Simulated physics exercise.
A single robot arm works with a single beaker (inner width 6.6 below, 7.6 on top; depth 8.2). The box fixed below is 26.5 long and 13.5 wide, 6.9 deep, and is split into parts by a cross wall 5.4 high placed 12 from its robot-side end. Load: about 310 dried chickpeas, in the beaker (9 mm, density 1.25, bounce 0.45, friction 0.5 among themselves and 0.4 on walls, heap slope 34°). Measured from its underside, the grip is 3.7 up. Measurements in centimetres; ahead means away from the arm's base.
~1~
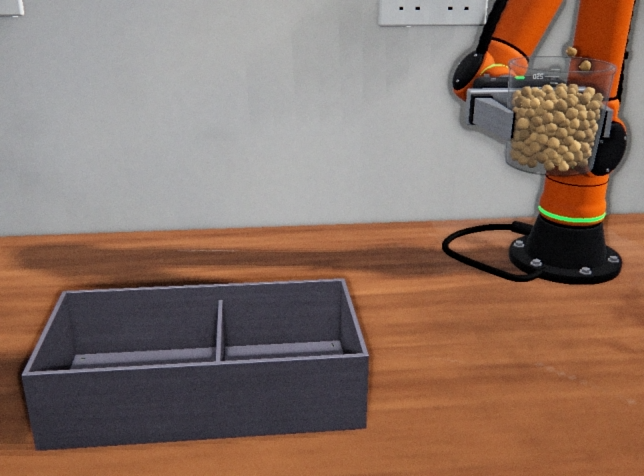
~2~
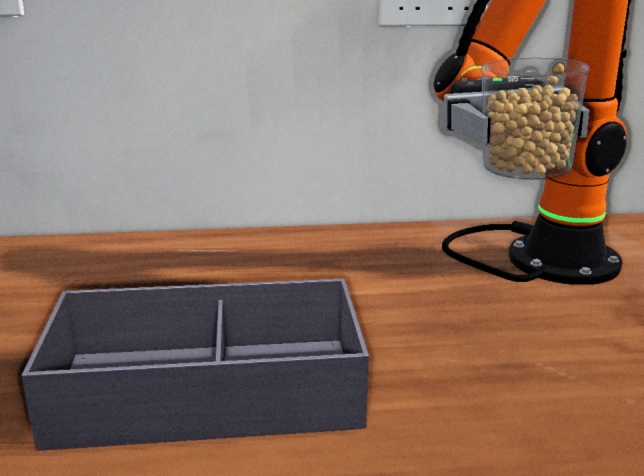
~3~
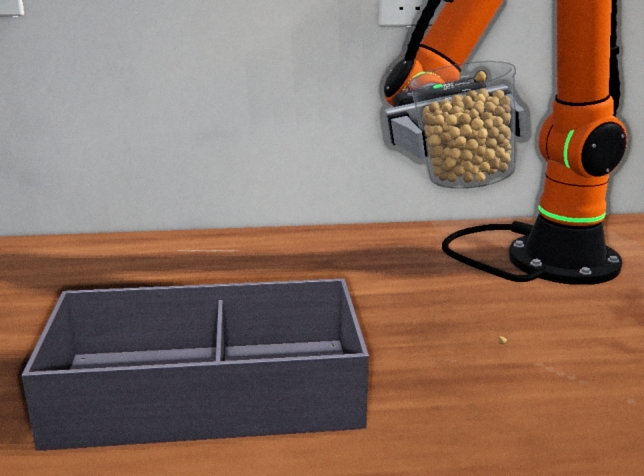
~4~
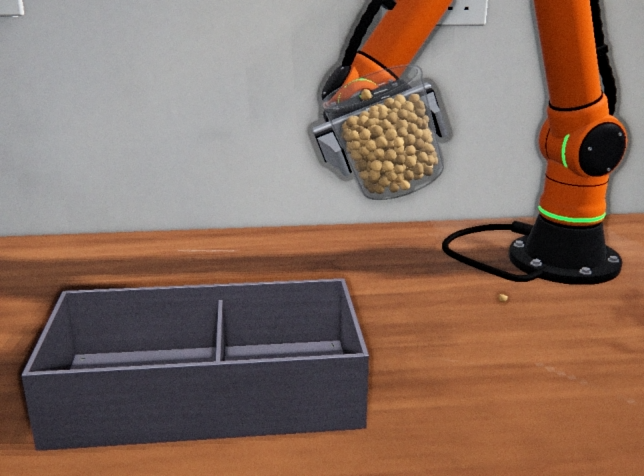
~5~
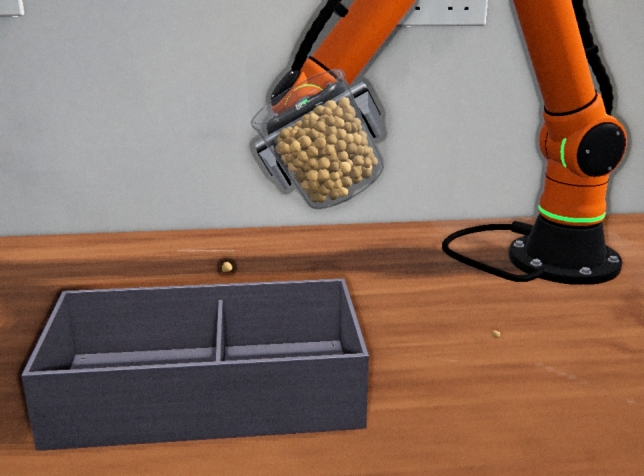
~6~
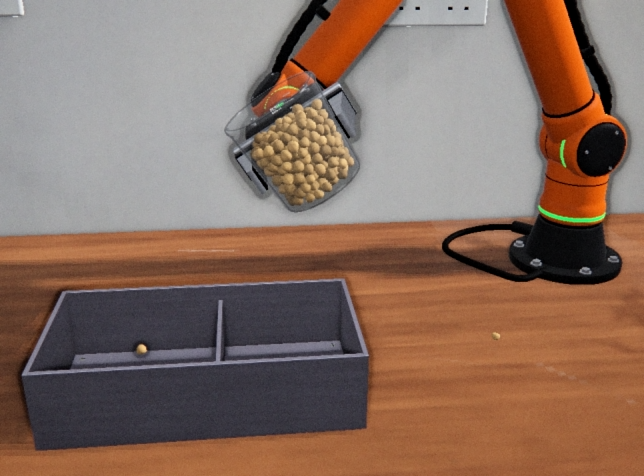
An orange and black robot arm, bolted to a wooden table at the right, grips a clear beaker full of tan chickpeas. A dark grey open box with two compartments sits at the left before a pale grey wall, seen from a fixed, slightly raised view. The arm swings the beaker leftward, tilting it gradually, while one chickpea lands on the table and another drops into the box's left compartment.
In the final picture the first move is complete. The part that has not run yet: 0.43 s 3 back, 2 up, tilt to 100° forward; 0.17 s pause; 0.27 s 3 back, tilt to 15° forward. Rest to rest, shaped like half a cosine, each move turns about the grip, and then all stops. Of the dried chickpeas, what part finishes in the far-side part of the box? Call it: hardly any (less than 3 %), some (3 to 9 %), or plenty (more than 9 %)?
I would call it plenty.
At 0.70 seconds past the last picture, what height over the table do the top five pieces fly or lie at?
24 cm or thereabouts.
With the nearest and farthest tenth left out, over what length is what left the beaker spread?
It covers roughly 20 centimetres.
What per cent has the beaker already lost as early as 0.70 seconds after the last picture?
About 40 in a hundred parts are out by then.
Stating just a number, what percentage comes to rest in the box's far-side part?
15 %, roughly.
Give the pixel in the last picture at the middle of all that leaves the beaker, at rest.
It sits close to (249, 380).
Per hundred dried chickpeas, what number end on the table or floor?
I'd put it at roughly 0 per cent.
Then, 0.35 s after the last picture, tilted 94° forward, highest piece 27 above the table; 303 in the beaker, 1 in the far-side part, 1 on the table or floor, 2 in flight or on a rim.
Then, 0.70 s after the last picture, tilted 76° forward, highest piece 25 above the table; 191 in the beaker, 60 in the robot-side part, 19 in the far-side part, 1 on the table or floor, 36 in flight or on a rim.
Then, 1.07 s after the last picture, tilted 15° forward, highest piece 26 above the table; 179 in the beaker, 86 in the robot-side part, 41 in the far-side part, 1 on the table or floor.
Then, 2.12 s after the last picture, tilted 15° forward, highest piece 26 above the table; 179 in the beaker, 86 in the robot-side part, 41 in the far-side part, 1 on the table or floor.
Final count, 179 in the beaker, 86 in the robot-side part, 41 in the far-side part, 1 on the table or floor. That is 13 % in the far-side part of the box.
